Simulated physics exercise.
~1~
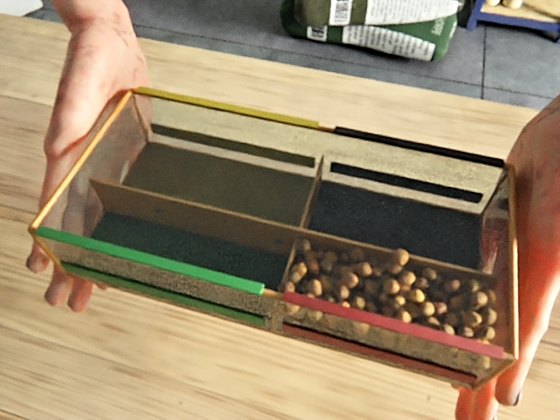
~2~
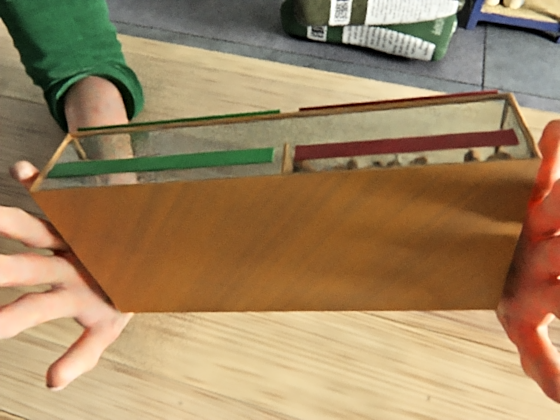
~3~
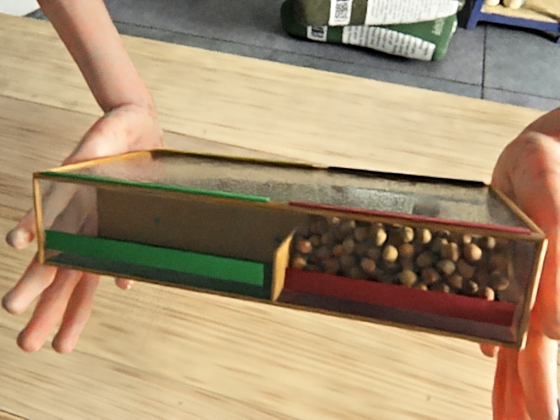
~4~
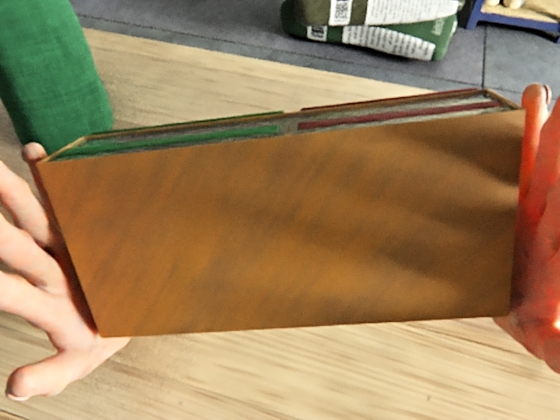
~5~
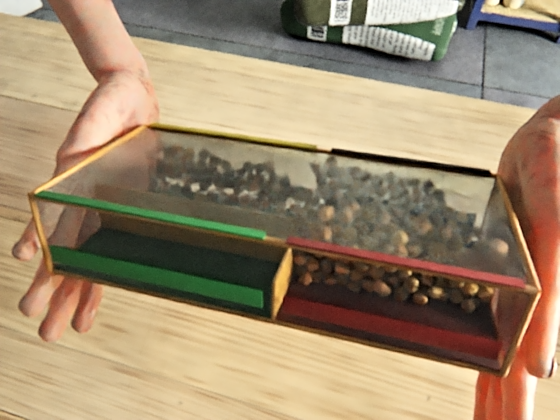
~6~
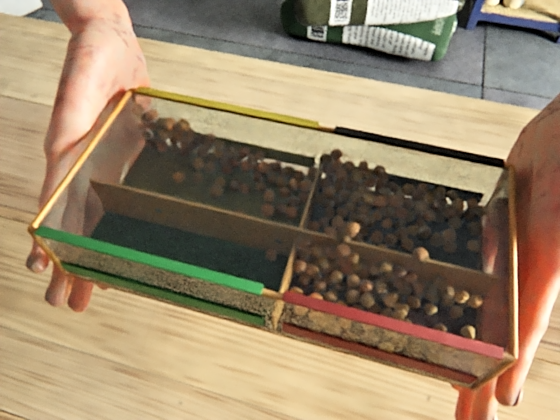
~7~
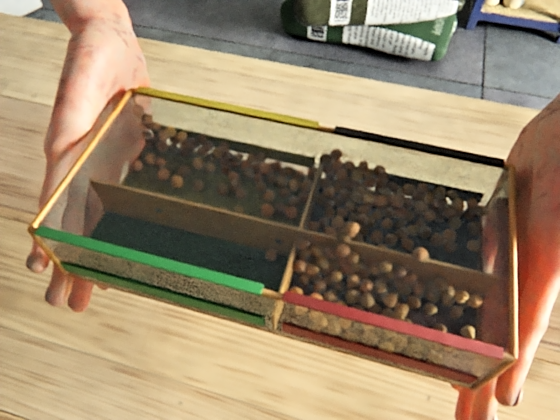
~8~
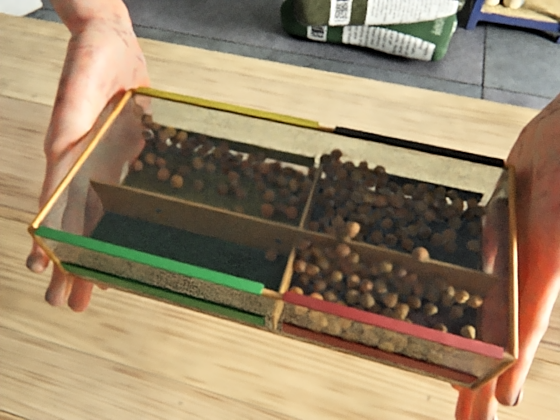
Above a wooden table, two hands tip a clear-lidded, four-part box of roasted chickpeas steeply, partly back, steeply again, then level it; the chickpeas, first in the red-edged section, finally lie still across the yellow, black and red sections, leaving the green one empty.
